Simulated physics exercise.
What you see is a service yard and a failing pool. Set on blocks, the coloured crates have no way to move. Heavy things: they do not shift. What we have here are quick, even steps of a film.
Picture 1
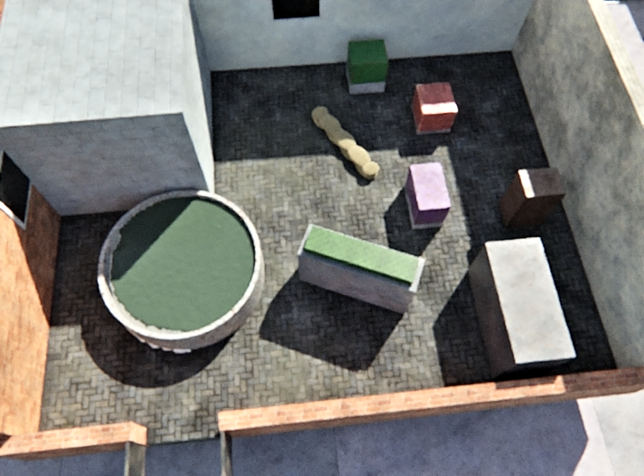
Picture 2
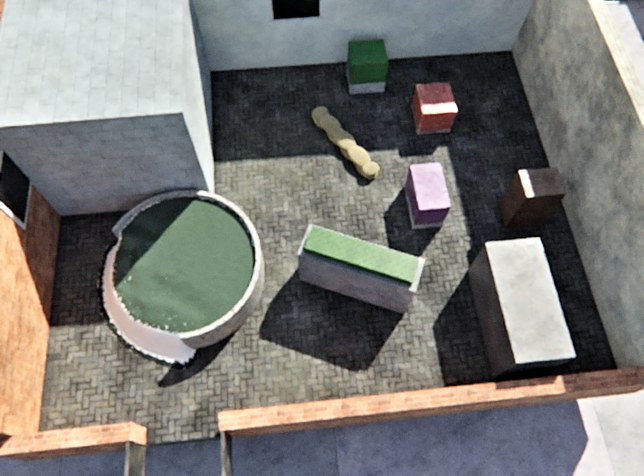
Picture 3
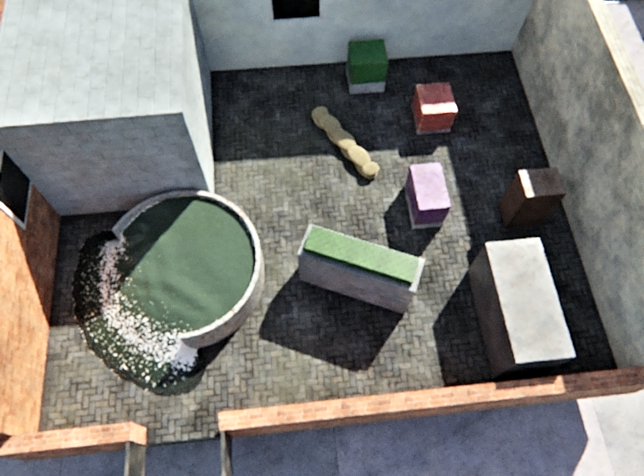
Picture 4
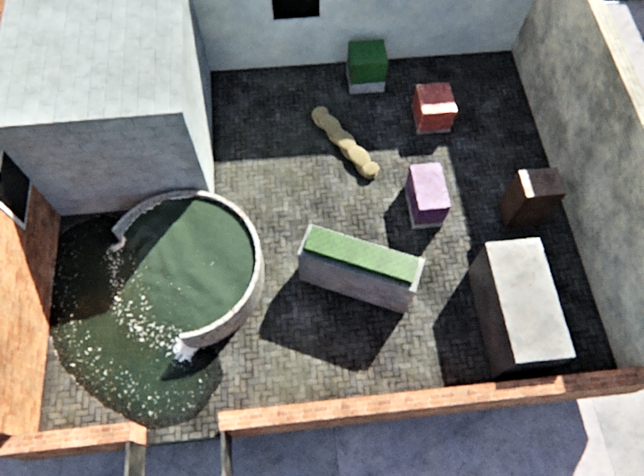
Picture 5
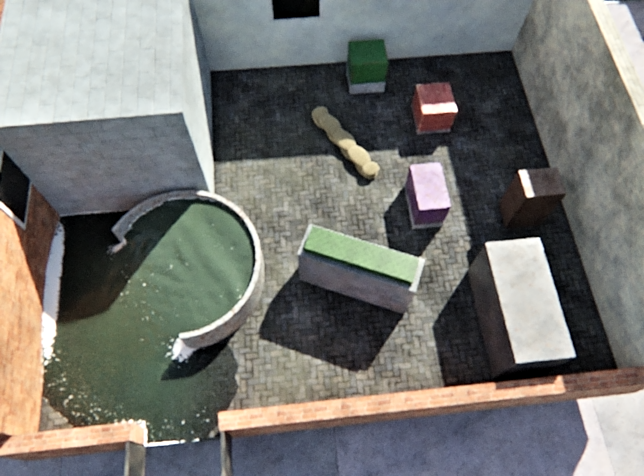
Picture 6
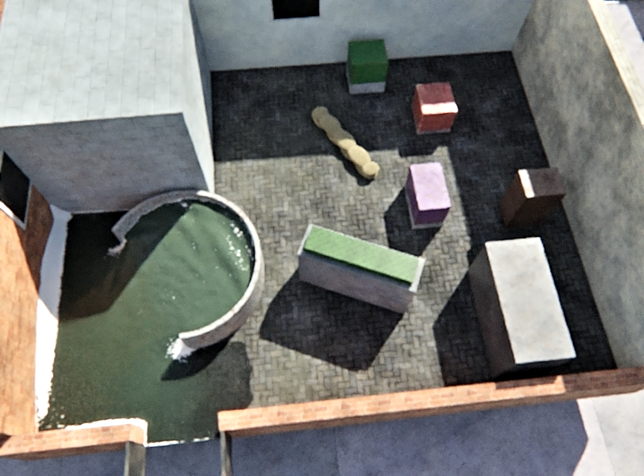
The clip shows a walled yard with coloured crates and a round tank of dark green water, whose lower-left wall gives way, letting water pour out, foaming, and spread across the paving to the orange wall at left.
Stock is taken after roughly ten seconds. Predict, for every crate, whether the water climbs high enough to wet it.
Outcome: The red crate is protected; the purple crate is protected; the green crate is protected.
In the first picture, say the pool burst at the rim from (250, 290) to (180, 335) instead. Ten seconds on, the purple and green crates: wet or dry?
As I see it, purple is doused and green stays clear.
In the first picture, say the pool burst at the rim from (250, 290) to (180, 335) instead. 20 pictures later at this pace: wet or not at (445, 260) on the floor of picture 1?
Logged for the spot: In a puddle.
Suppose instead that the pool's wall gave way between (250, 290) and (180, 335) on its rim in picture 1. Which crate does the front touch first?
That would be the purple one, reached first.
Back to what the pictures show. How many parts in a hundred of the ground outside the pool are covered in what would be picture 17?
My estimate is near 15 per cent.
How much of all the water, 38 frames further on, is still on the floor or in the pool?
About 86 per cent.
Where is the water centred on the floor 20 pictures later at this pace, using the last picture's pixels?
Roughly (152, 314) in the last picture.
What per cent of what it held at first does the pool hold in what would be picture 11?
54 percent or thereabouts.
A moment on, water covers 15 % of the floor; the red crate not reached, the purple crate not reached, the green crate not reached.
Next, water covers 15 % of the floor; the red crate not reached, the purple crate not reached, the green crate not reached.
Then, water covers 30 % of the floor; the red crate not reached, the purple crate not reached, the green crate not reached.
Later, water covers 40 % of the floor; the red crate not reached, the purple crate water round its plinth, the green crate not reached.
In the end, water covers 70 % of the floor; the red crate stayed above the water, the purple crate stayed above the water, the green crate stayed above the water.
